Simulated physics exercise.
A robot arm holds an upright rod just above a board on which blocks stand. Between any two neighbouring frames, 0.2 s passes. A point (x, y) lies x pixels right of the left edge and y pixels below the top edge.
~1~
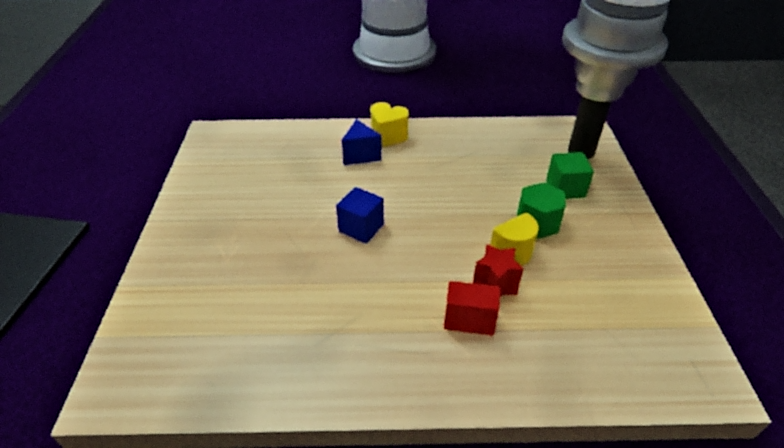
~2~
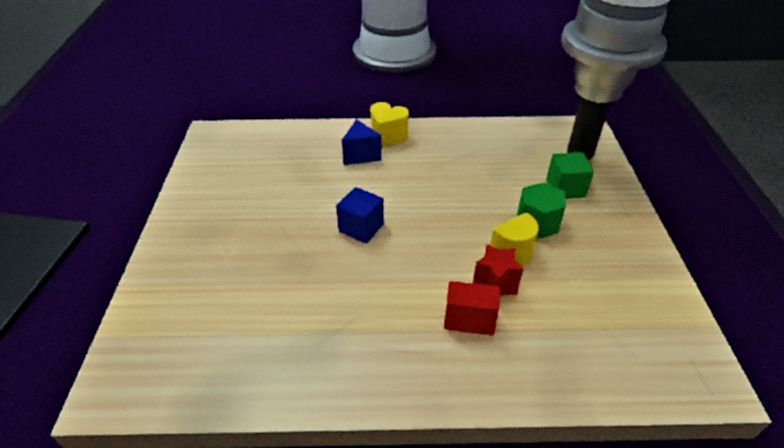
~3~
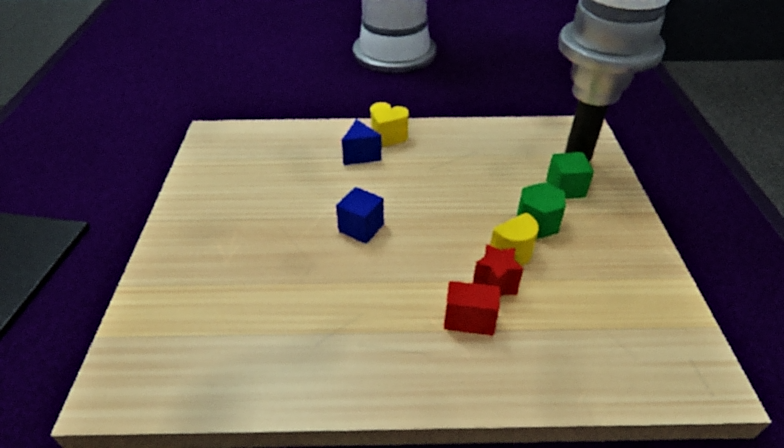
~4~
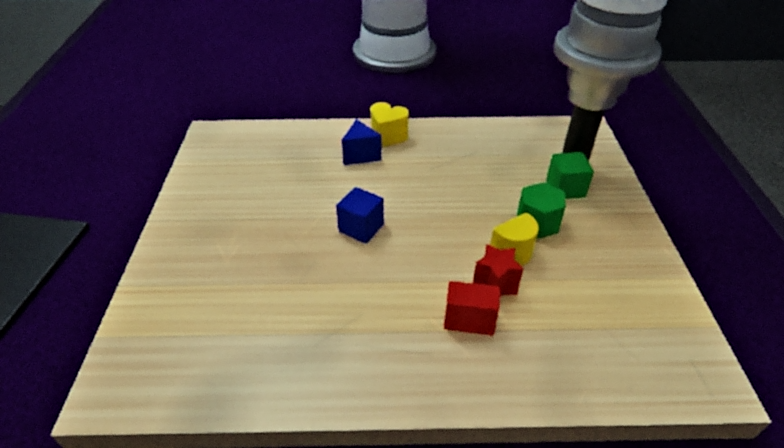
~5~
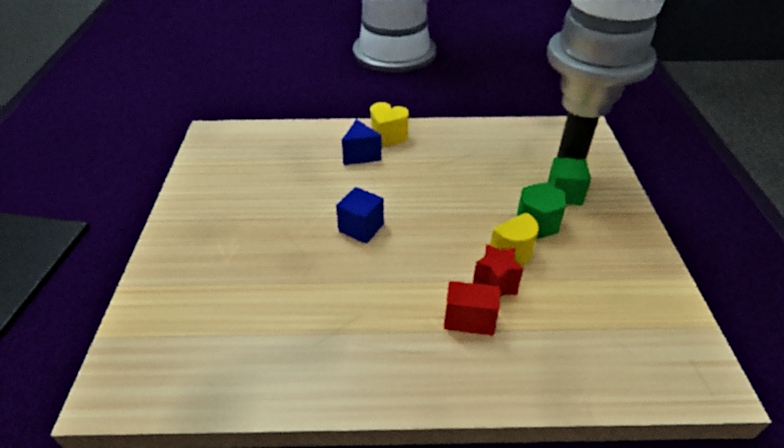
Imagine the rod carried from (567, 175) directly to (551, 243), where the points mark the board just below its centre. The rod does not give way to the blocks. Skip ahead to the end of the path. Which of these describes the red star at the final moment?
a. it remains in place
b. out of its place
That would be b.
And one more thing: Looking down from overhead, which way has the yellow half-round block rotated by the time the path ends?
Viewed from overhead, the yellow half-round block winds up turned anticlockwise.
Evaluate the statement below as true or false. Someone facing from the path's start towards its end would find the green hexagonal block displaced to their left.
The claim does not hold.
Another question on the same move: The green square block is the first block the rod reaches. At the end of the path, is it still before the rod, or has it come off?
Final position: Ahead.
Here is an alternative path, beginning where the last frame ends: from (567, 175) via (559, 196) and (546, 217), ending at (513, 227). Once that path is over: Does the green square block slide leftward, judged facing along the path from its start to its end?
I believe so.
The first path, step by step. One third of the way, rod (563, 189); yellow half-round block (514, 233); green hexagonal block (533, 207); green square block (565, 190), turned 15° clockwise.
Two thirds of the way, rod (558, 212); red star (494, 270), turned 15° anticlockwise; yellow half-round block (490, 242), turned 40° anticlockwise; green hexagonal block (516, 219), turned 50° clockwise; green square block (560, 215), turned 15° clockwise.
At the end, rod (553, 236); red rectangle in place; red star (494, 271), turned 15° anticlockwise; yellow half-round block (490, 242), turned 40° anticlockwise; green hexagonal block (516, 219), turned 50° clockwise; green square block (560, 242).
